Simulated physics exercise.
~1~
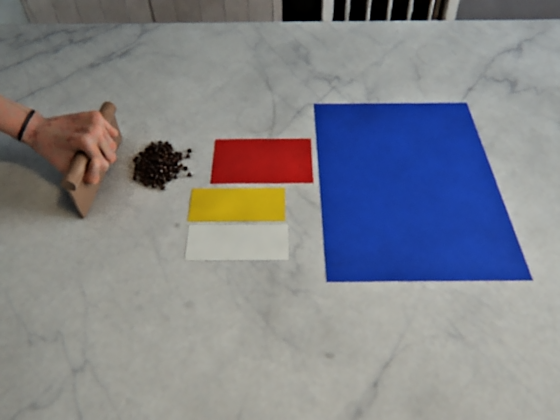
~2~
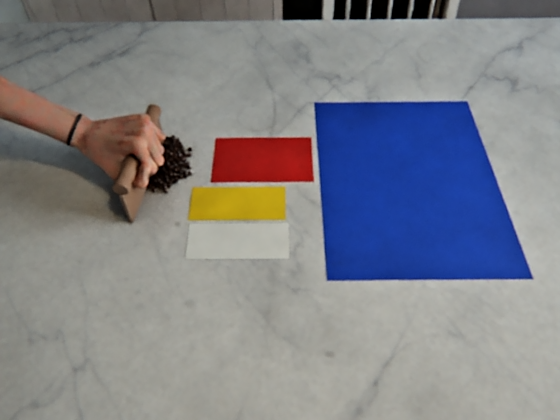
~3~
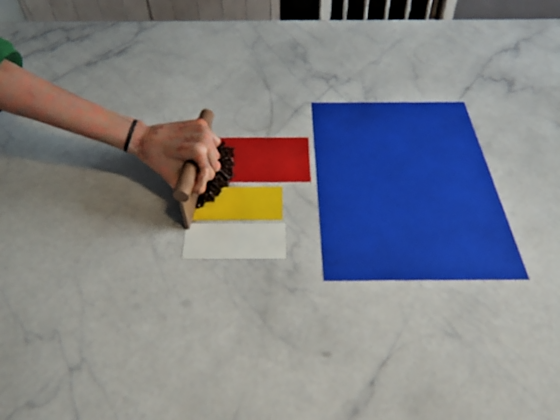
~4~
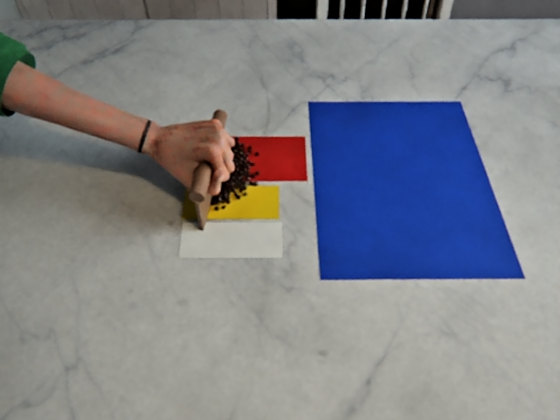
On a marbled tabletop, a hand pushing coffee beans rightward with a scraper, leaving them mostly across the red and yellow sheets.
